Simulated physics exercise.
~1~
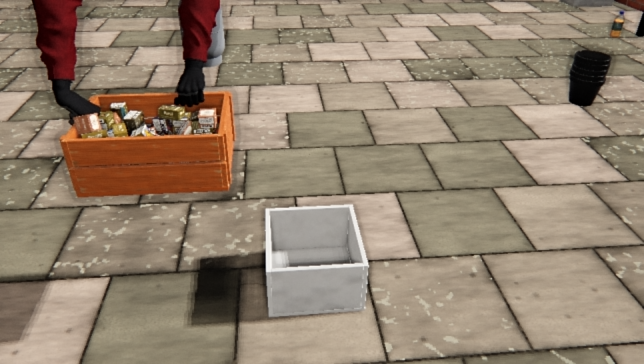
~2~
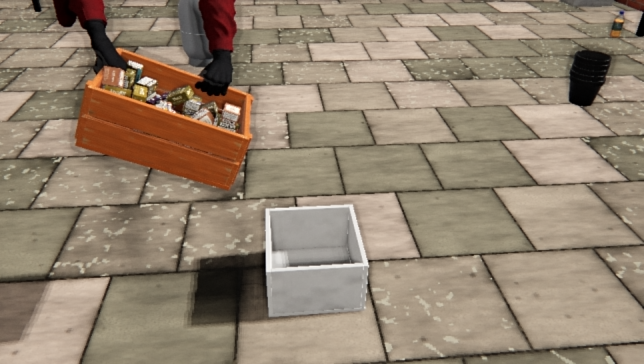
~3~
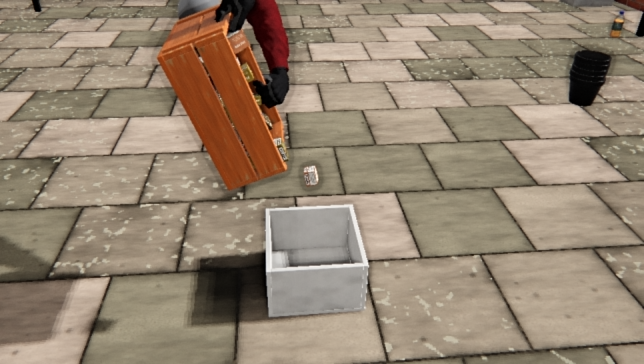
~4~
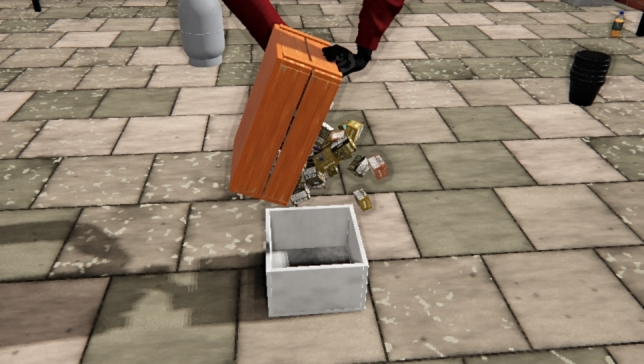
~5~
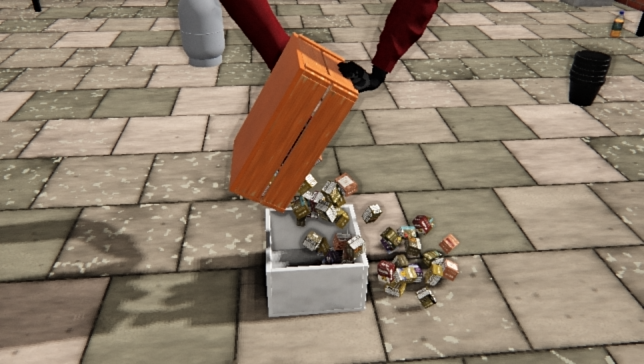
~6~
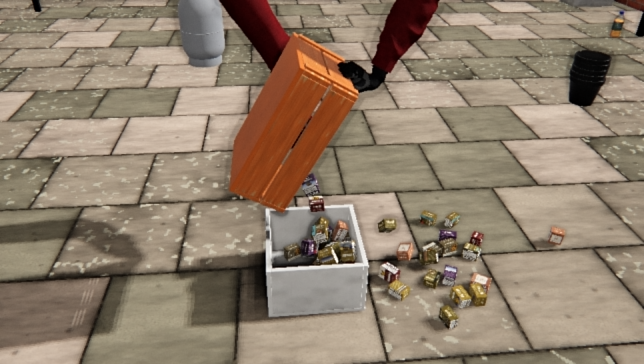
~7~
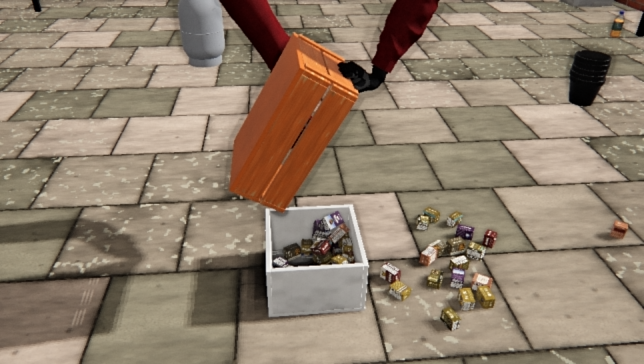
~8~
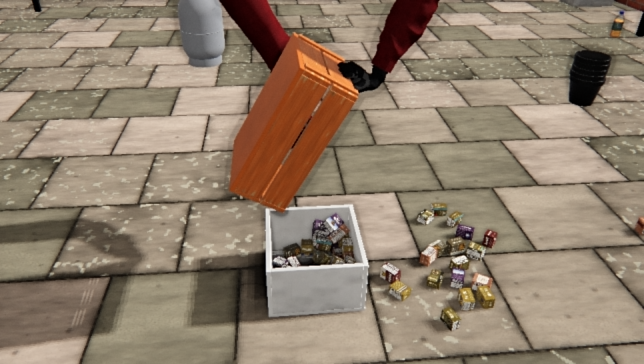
To begin with, two dark-gloved hands in red sleeves hold an orange slatted tote full of small cartons, behind and to the left of an empty white basket on a paved floor. The hands lift the tote, tilt it and carry it right, and a first carton slips out. Tipped past upright over the basket, the tote lets the rest pour down in a heap. Many land inside, while others spill onto the paving to the right, one rolling far off. The hands hold the tote still as the basket keeps most cartons and a scattered group lies outside.
